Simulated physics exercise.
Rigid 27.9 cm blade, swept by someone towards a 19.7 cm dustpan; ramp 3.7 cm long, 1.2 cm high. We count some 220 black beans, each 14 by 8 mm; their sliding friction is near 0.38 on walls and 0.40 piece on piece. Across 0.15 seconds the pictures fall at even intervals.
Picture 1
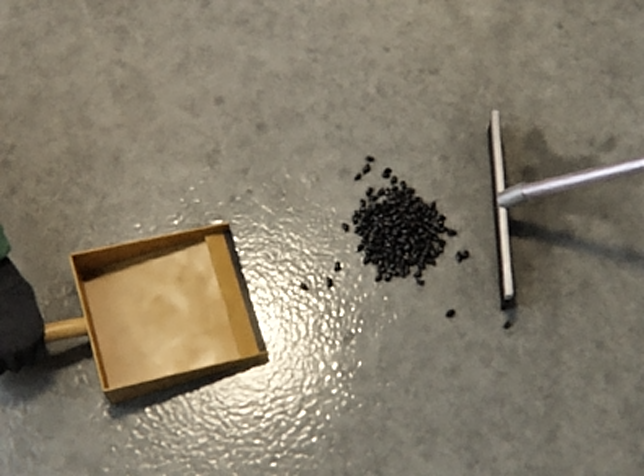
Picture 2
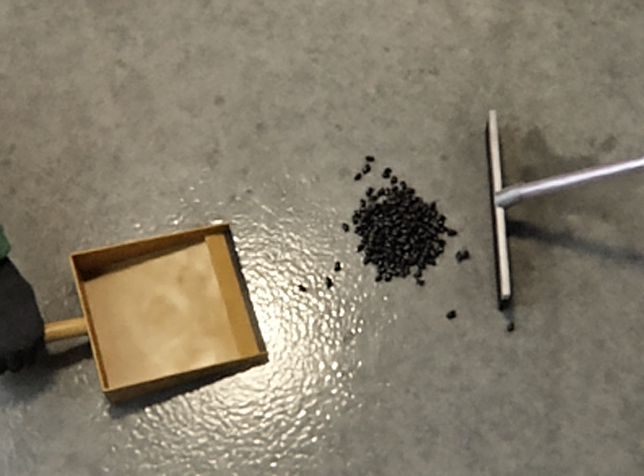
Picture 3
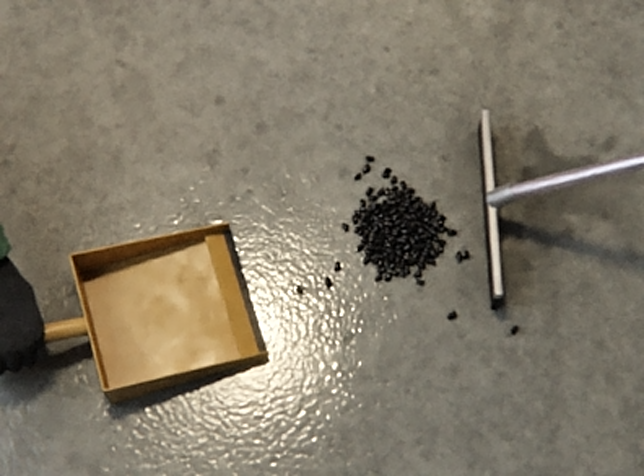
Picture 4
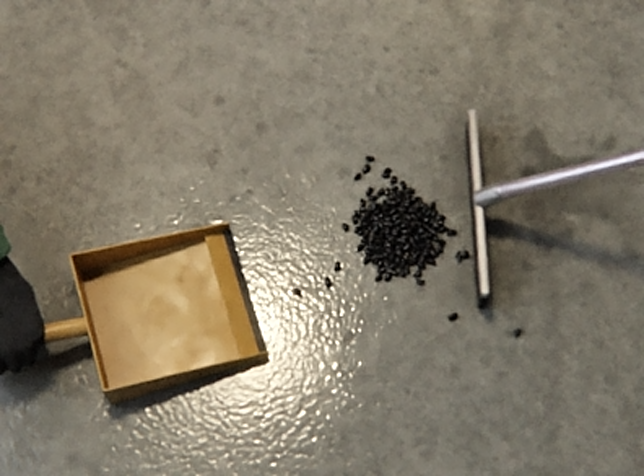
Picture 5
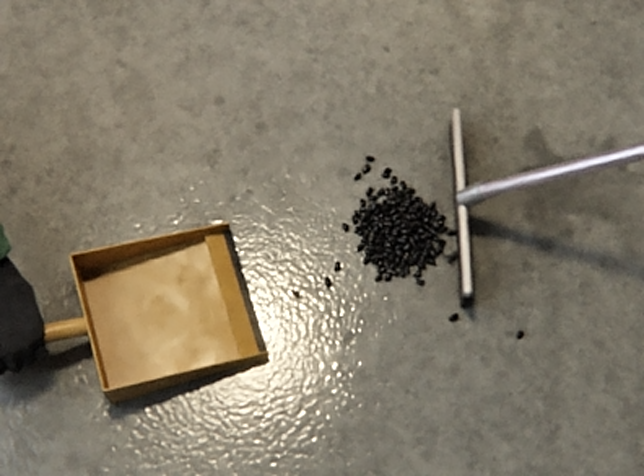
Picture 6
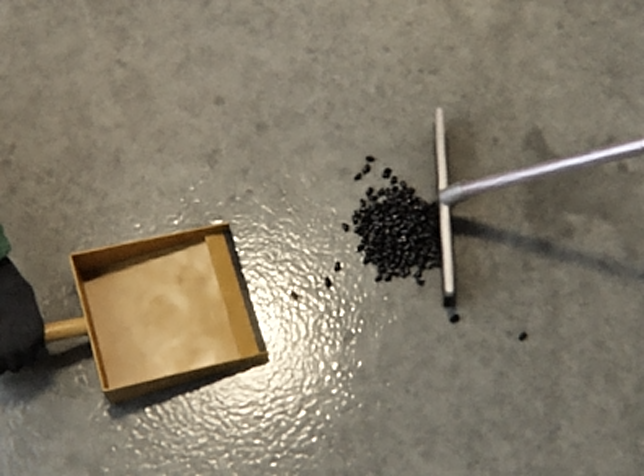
A squeegee-like blade on a pale metal pole slides left across a mottled grey floor, seen from directly above by a still camera. A loose heap of small black beans lies near the middle, with a few strays around it, while a gloved hand at the left edge holds a yellowish-brown dustpan still. The blade starts slowly, crosses the gap and presses into the heap's right edge, nudging the nearest beans left.
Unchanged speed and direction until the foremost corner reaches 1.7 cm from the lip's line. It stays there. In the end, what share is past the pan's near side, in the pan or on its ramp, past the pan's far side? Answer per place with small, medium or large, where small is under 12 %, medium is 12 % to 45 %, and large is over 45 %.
Past the pan's near side small, in the pan or on its ramp medium, past the pan's far side large.
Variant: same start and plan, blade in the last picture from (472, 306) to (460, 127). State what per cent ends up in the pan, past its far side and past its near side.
Final per cent - pan 5, far 20, near 0.
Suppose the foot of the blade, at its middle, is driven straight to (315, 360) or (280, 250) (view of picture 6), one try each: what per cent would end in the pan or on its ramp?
Around 5 per cent, and around 20 per cent.
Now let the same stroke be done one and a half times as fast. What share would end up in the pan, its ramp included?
Then around 30 per cent.
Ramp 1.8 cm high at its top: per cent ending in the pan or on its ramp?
About 15 %.
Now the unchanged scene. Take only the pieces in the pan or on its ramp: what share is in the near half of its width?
About 10 percent of it.
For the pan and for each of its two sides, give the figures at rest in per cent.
Near side 5 %, pan 15 %, far side 50 %.
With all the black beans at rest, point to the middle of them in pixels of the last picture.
(227, 224) or so.
Then, 0.16 s after the last picture, middle of the blade 17 cm from the lip; 0 % over the lip, far side 25 %, near side 0 %.
Then, 0.27 s after the last picture, middle of the blade 9 cm from the lip; 0 % over the lip, far side 40 %, near side 0 %.
Then, 0.51 s after the last picture, middle of the blade 6 cm from the lip; 15 % over the lip, far side 50 %, near side 5 %.
In the end, near side 5 %, pan 15 %, far side 50 %, in front of the lip or behind the blade 30 %.
